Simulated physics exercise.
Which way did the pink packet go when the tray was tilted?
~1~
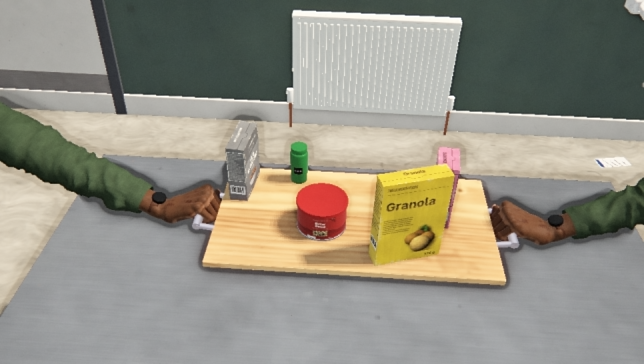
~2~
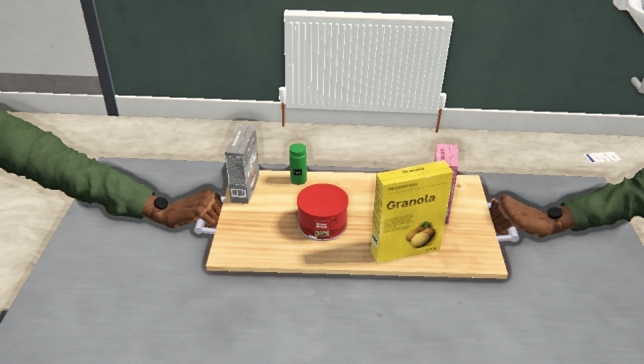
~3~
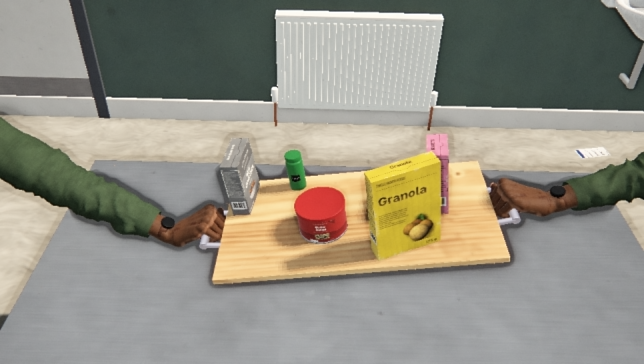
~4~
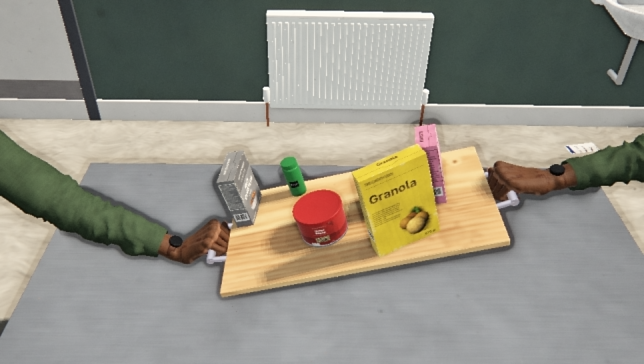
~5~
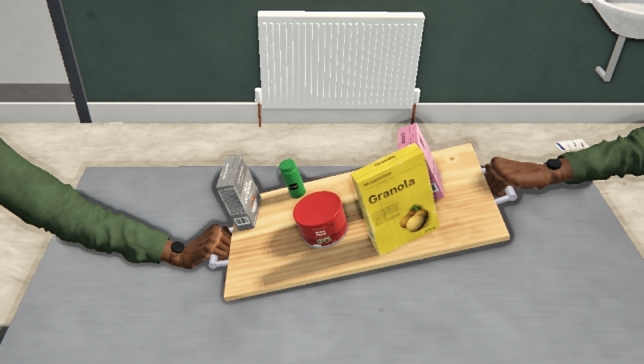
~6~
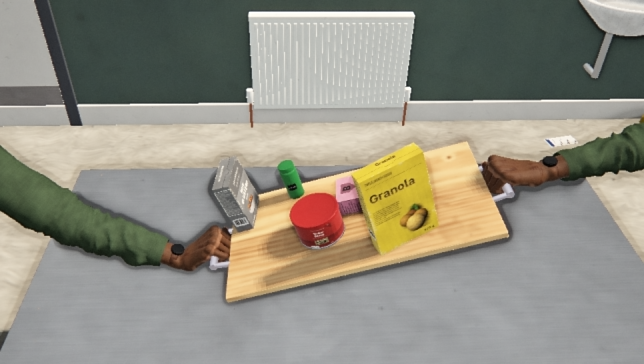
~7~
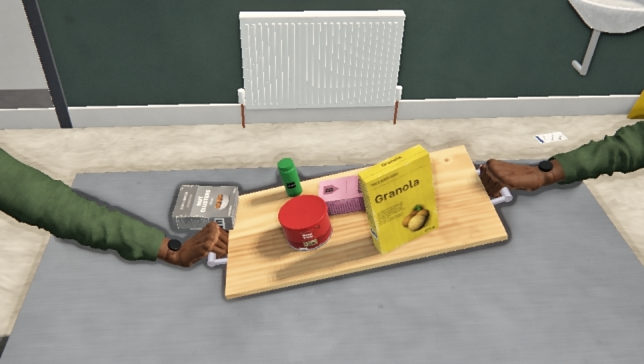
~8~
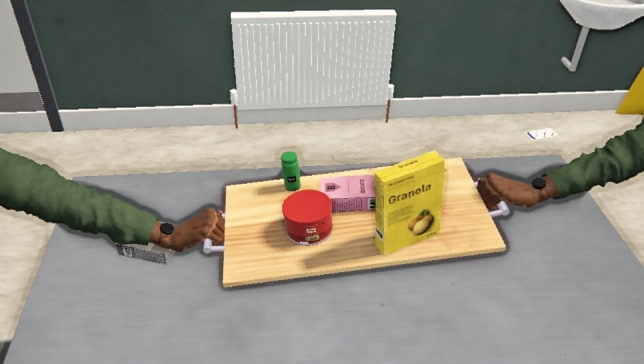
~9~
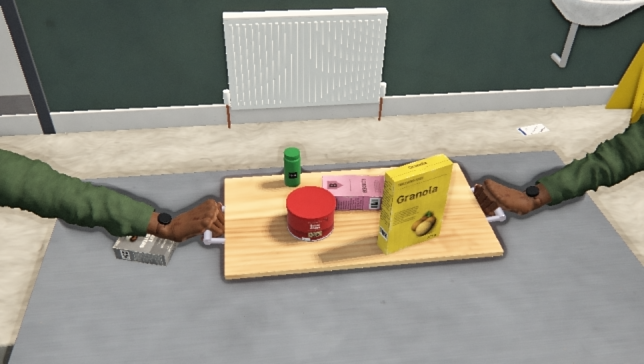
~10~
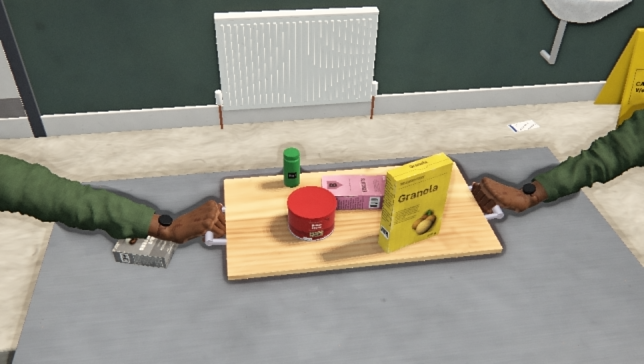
The pink packet went to the left, tipping over and ending up on its side between the red tub and the yellow granola box.
